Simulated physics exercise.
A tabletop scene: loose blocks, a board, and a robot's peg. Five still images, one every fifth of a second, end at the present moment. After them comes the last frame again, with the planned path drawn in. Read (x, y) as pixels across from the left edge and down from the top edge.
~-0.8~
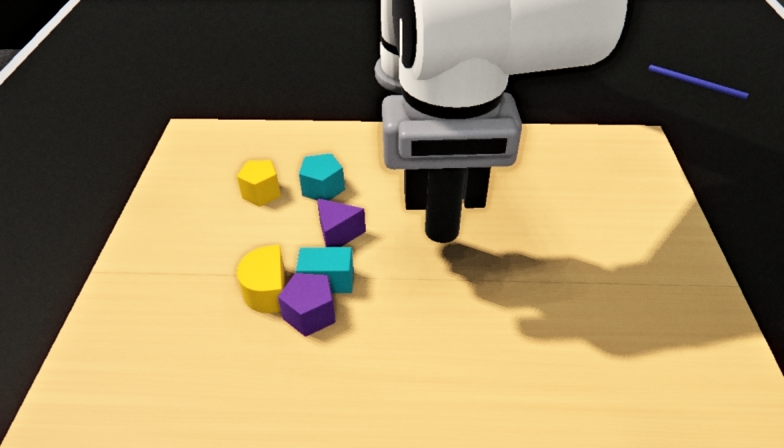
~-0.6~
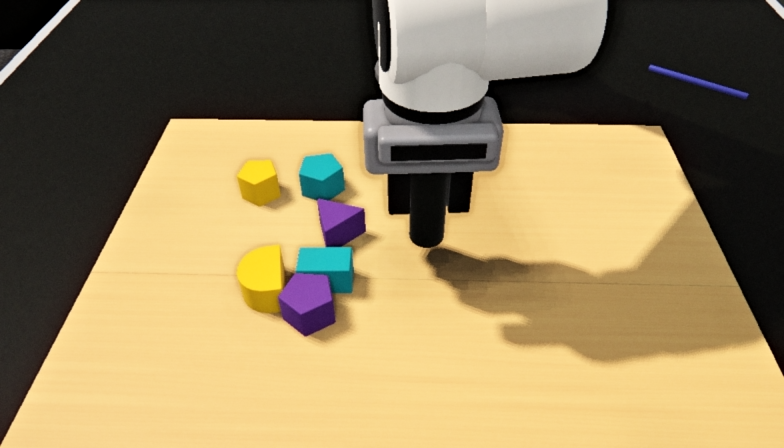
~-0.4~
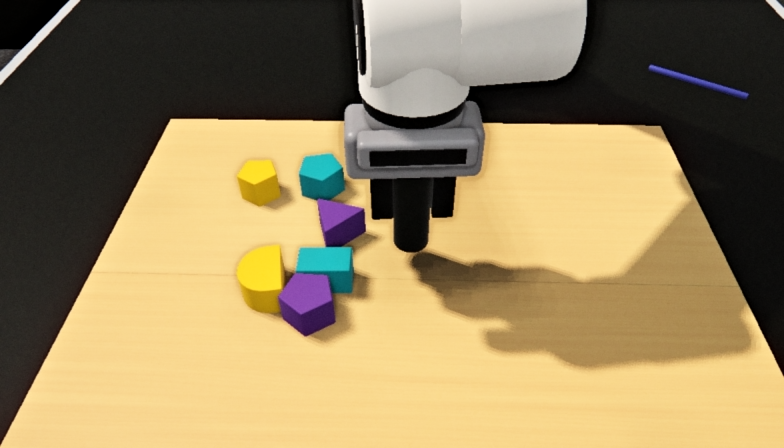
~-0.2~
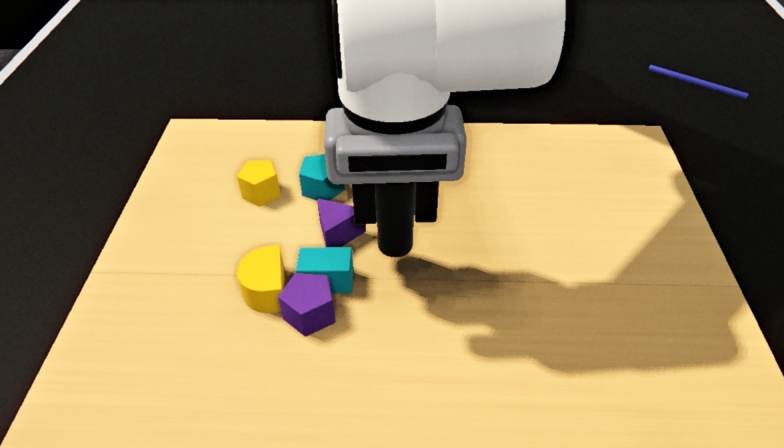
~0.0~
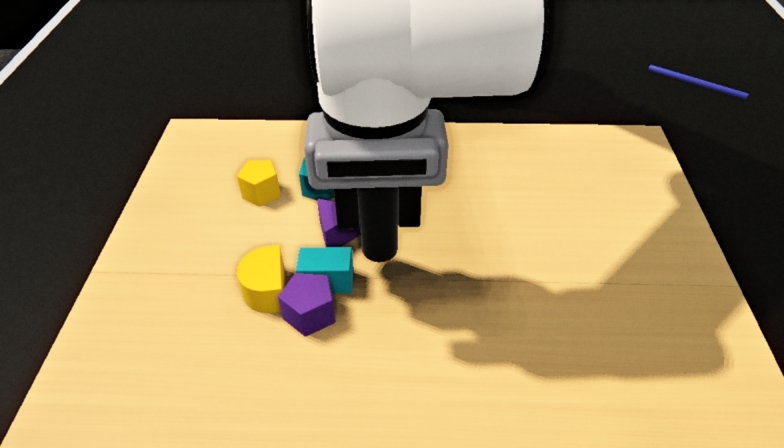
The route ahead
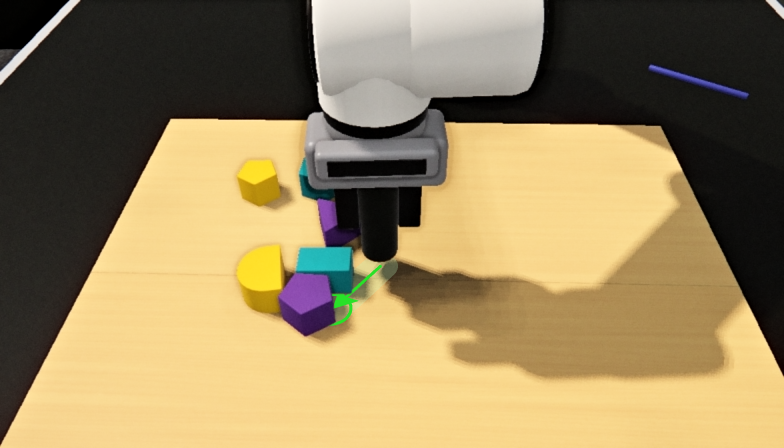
A white robot arm with a black peg starts right of a small group of yellow, turquoise and purple blocks on a wooden tabletop. It glides steadily left and slightly toward the viewer, gradually covering parts of the upper turquoise block and the purple triangular block, while the blocks stay still.
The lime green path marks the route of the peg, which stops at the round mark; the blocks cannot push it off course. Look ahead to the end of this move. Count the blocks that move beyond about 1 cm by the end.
Three or more blocks move more than 1 cm.
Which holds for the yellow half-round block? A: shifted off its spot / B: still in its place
That would be A.
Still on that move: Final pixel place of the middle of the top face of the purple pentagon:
About (288, 303).
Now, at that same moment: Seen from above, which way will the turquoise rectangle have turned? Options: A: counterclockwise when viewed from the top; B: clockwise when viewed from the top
Answer: B.
Path on the board, straight from (380, 266) to (332, 309).
Halfway along, peg (356, 271); turquoise rectangle (310, 260).
At the end, peg (330, 293); yellow half-round block (245, 266); purple pentagon (288, 303); turquoise rectangle (296, 263), turned 30° clockwise; purple triangular block in place.
